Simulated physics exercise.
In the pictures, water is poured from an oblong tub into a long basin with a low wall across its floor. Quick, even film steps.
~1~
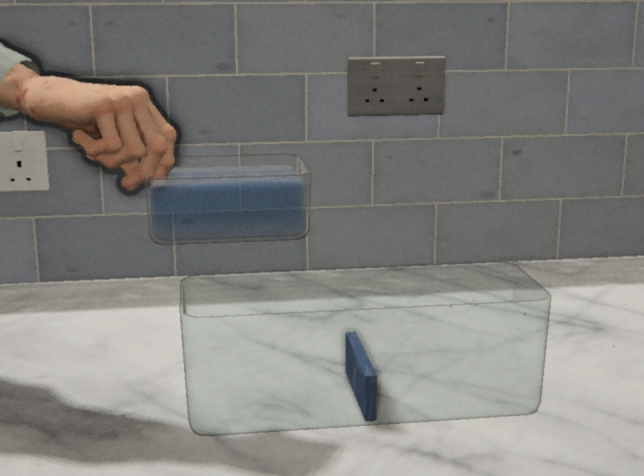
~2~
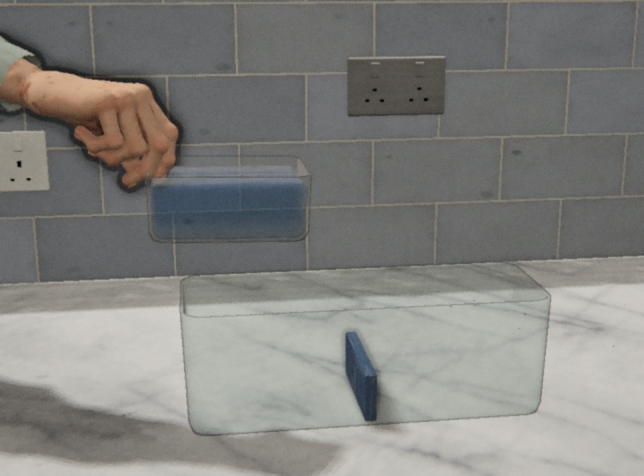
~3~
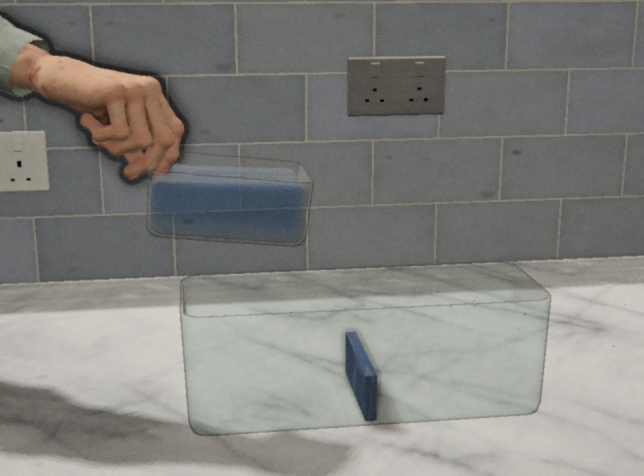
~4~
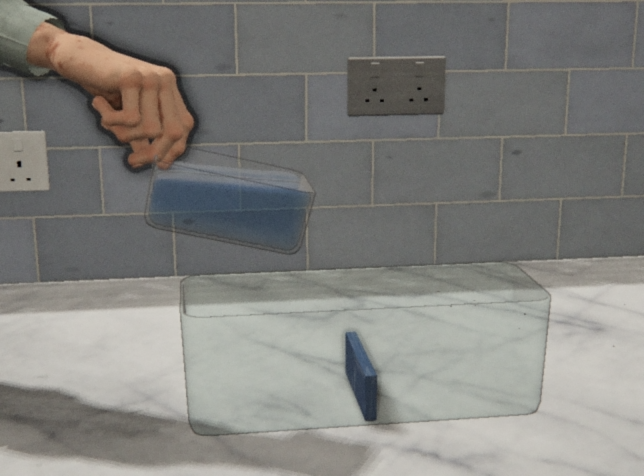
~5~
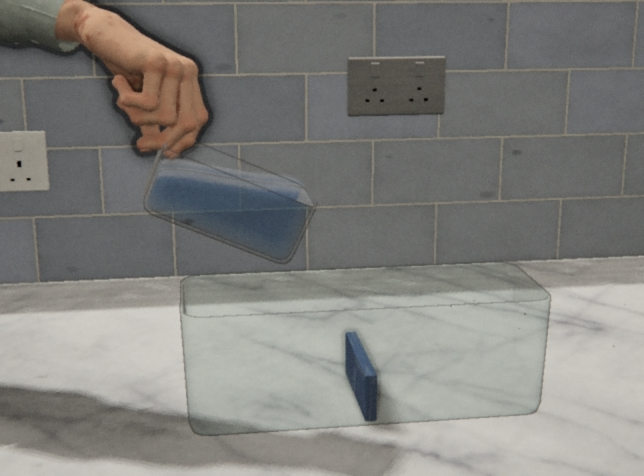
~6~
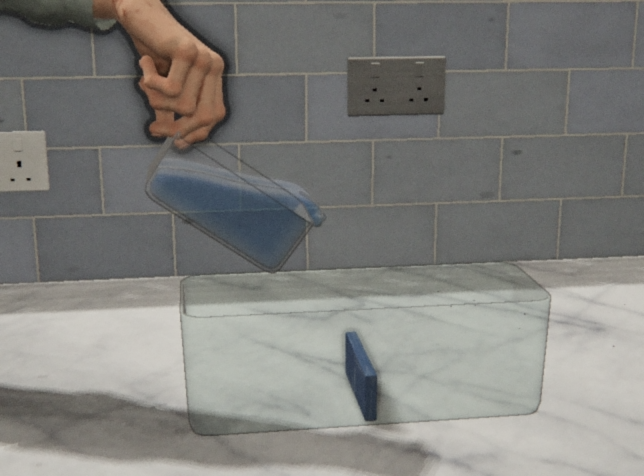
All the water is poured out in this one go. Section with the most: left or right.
I expect the leftmost section to hold the most.
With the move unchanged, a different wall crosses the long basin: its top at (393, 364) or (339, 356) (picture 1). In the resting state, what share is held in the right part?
That'd be about 25 percent for the first and about 55 percent for the other.
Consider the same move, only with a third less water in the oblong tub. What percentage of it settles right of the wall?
Close to 5 per cent.
A moment on, the tilt is 99° and 12 per cent is still to pour, 43 is left of the wall and 20 right of it.
Next, the tilt is 102° and 2 per cent is still to pour, 63 is left of the wall and 26 right of it.
Then the tilt is 102° and 0 per cent is still to pour, 63 is left of the wall and 27 right of it.
Later the tilt is 102° and 0 per cent is still to pour, 65 is left of the wall and 27 right of it.
In the end 65 per cent lies left of the wall, 27 right of it and 8 outside.
